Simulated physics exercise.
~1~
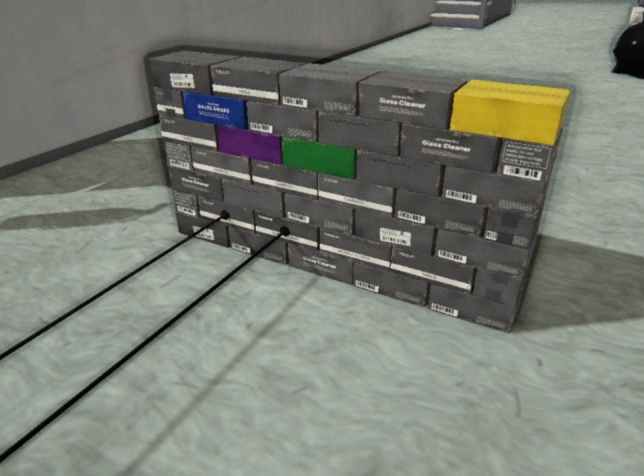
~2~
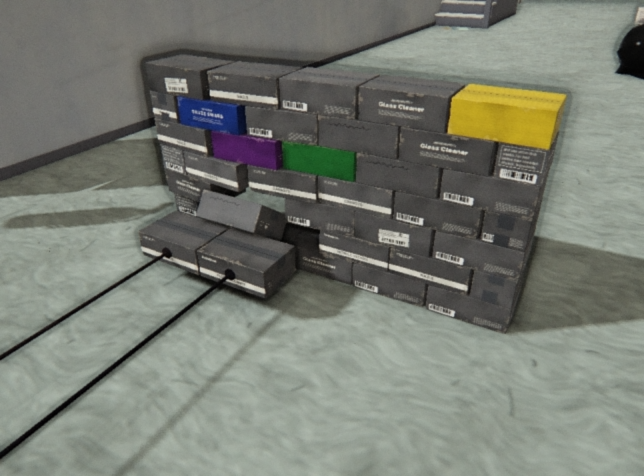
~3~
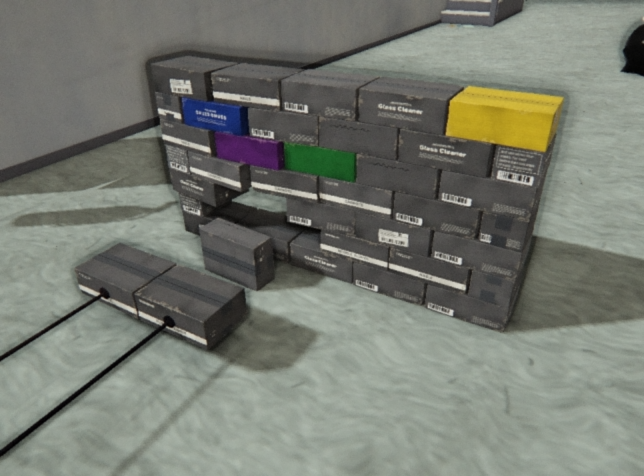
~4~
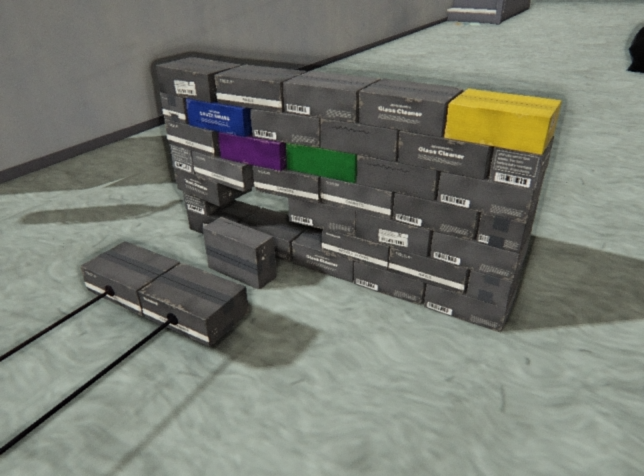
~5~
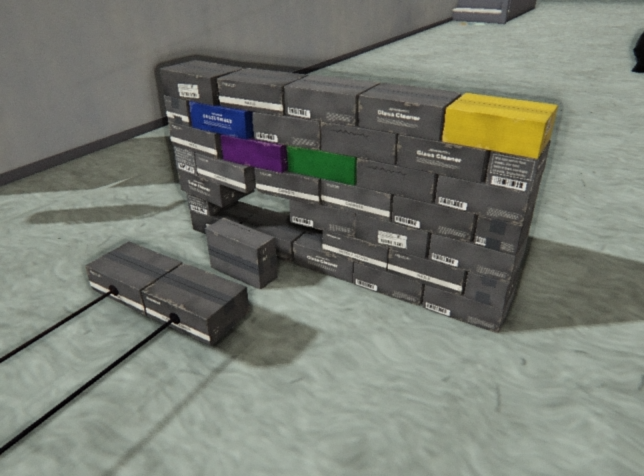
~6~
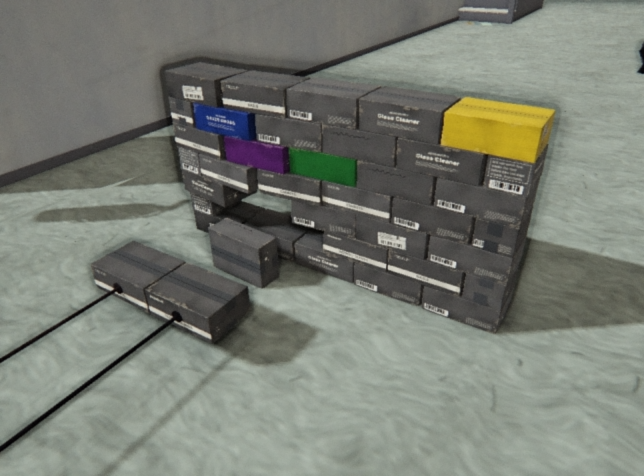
In this clip, two dark rods steadily pull a pair of neighbouring grey boxes out from low in a stacked wall, and one box above tips and drops to the floor beside the gap, while the purple, blue, green and yellow boxes stay up in the standing wall.
